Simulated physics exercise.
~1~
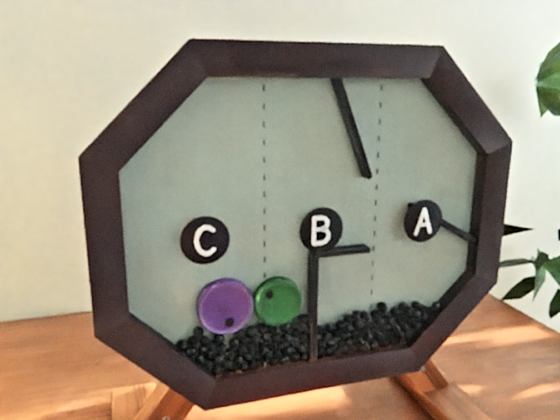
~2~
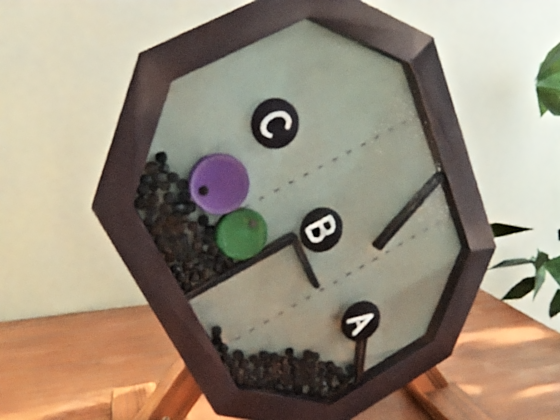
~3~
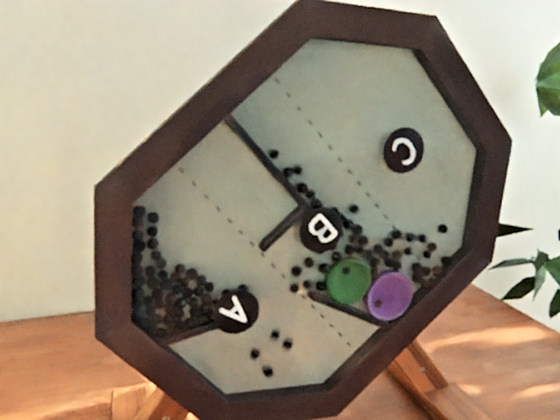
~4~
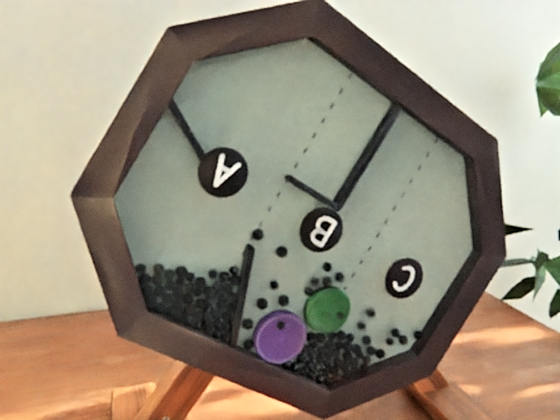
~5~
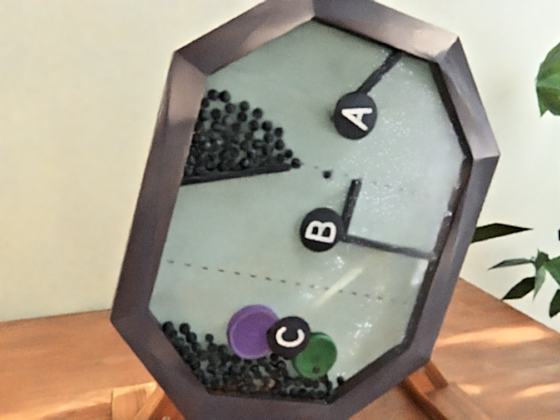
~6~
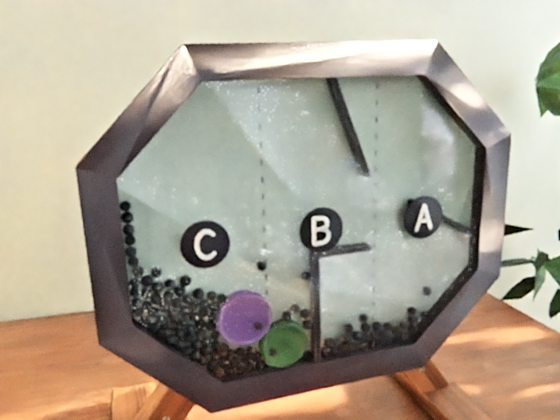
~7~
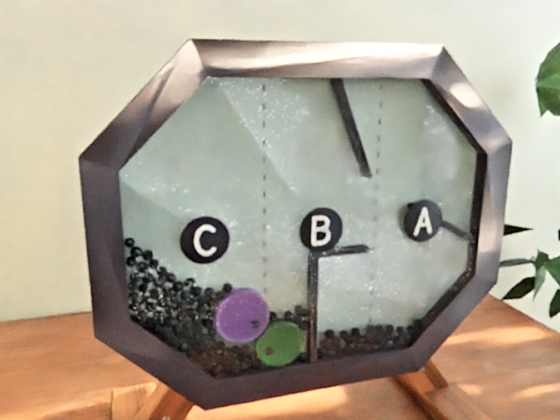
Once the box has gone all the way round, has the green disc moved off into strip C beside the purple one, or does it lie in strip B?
The green disc lies in strip B, just across the dashed line from the purple disc, which rests in strip C.
Dark-framed box of black beads turning clockwise through a full circle, its purple disc settling in strip C and green in B.
